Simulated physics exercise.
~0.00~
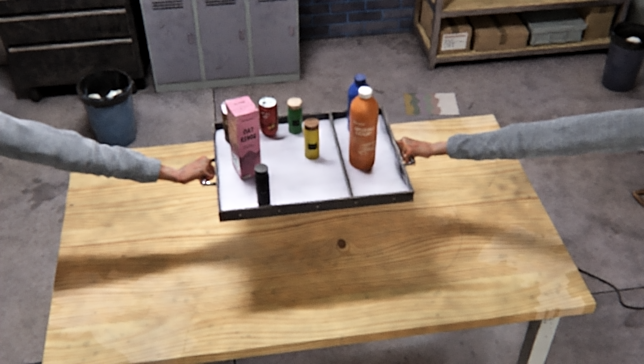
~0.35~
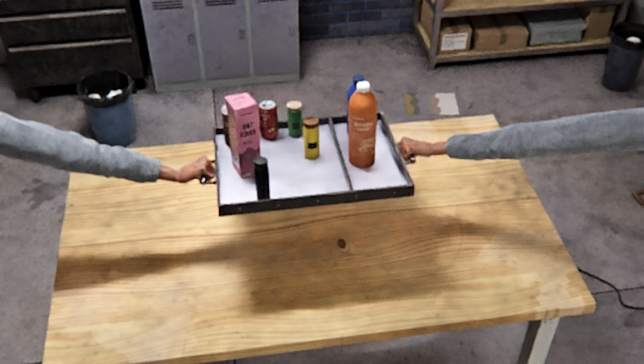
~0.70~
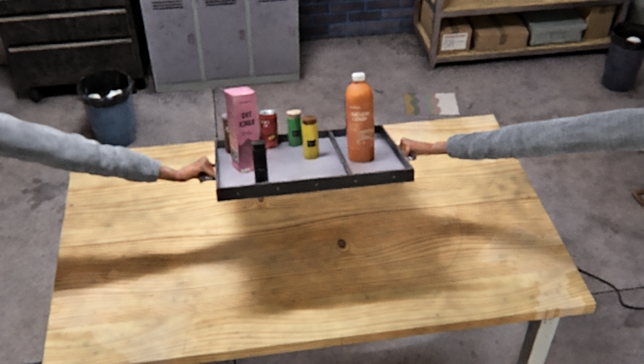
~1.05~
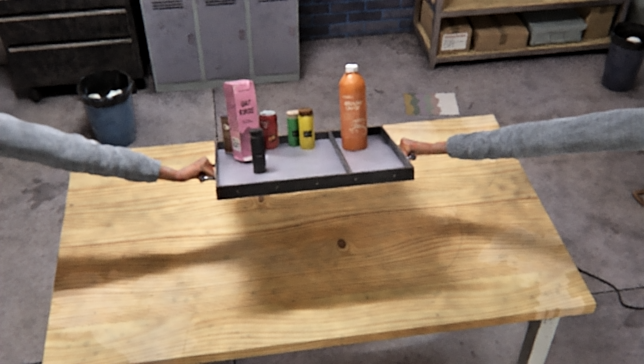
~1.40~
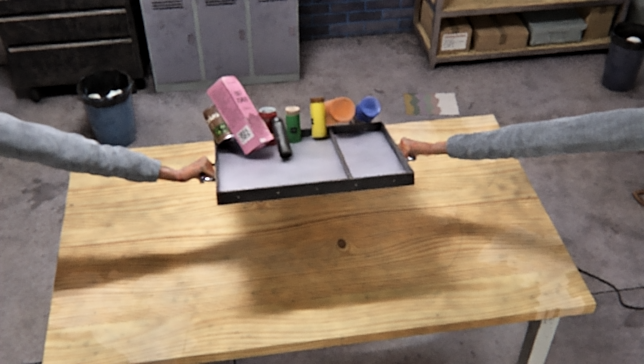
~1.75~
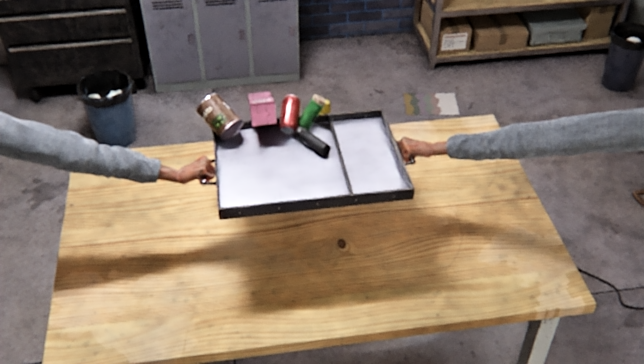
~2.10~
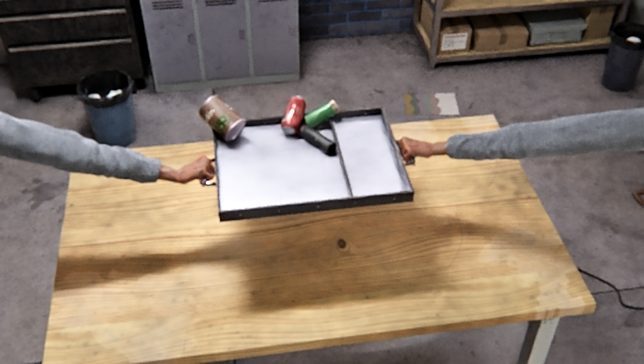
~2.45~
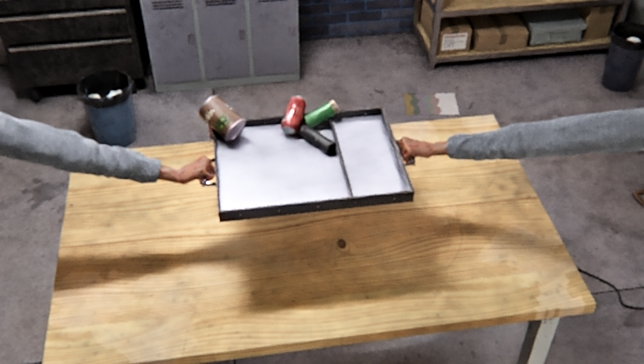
In this clip, two hands hold a rimmed tray of upright bottles, shakers, cans and a pink carton above a wooden table and tip it away; the items topple, several go over the far edge, and the levelled tray keeps a few fallen cans and shakers.
